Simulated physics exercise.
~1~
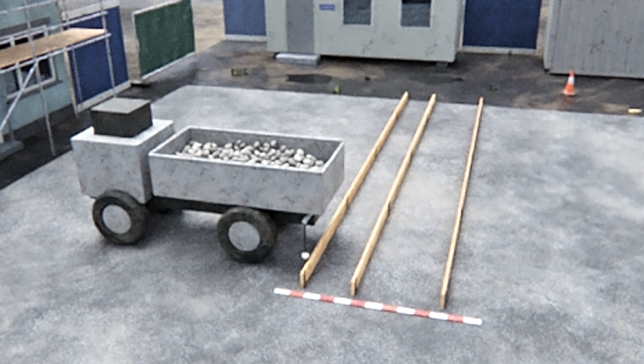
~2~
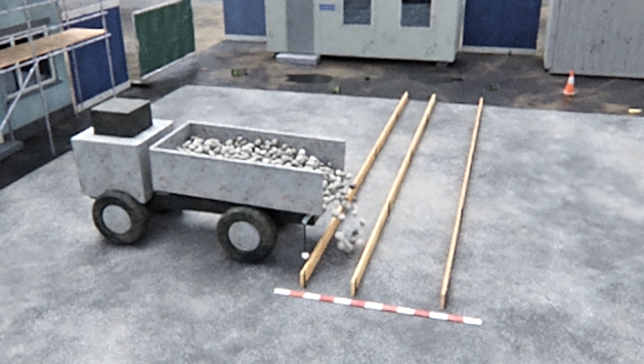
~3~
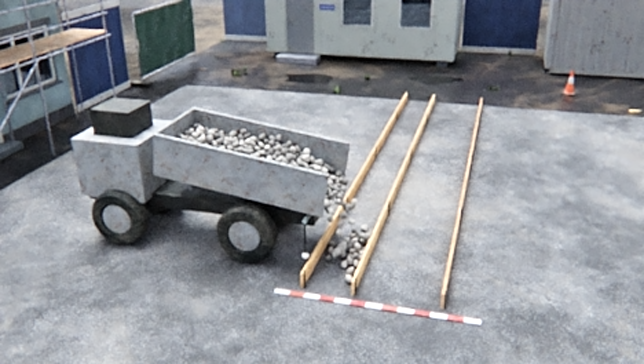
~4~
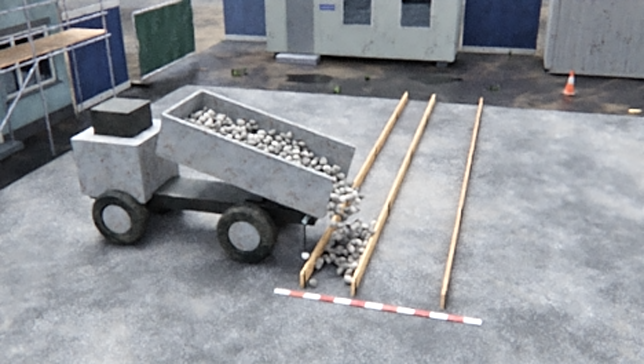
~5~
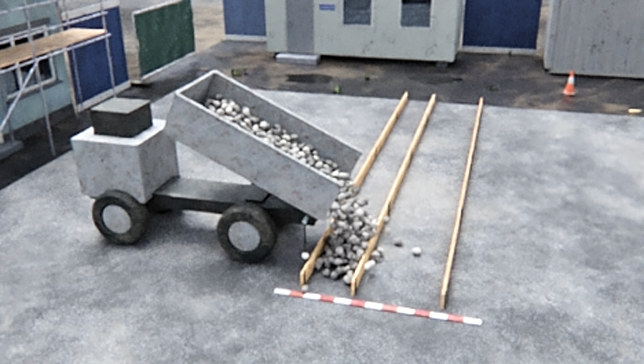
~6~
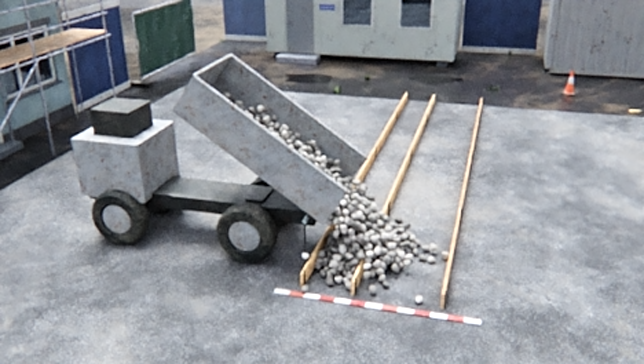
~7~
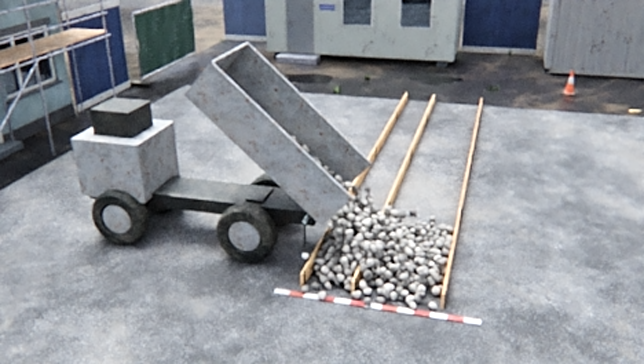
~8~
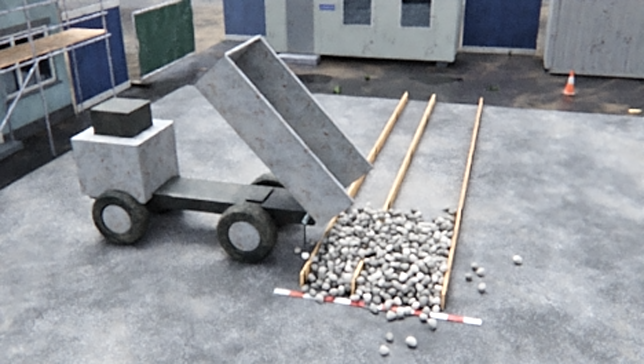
At first, a grey tipping truck with a bed full of round, pale stones stands in a paved yard, beside three wooden planks and a red-and-white striped staff. The bed begins to tilt, and a few stones spill from its right end between the nearest planks. As it rises more steeply, the stones pour out in a thickening stream, heap up and spread over the middle plank into the far bay. The bed empties and stays steeply raised, while the stones cover both bays near the staff, with a few scattered beyond the last plank and in front of the staff.
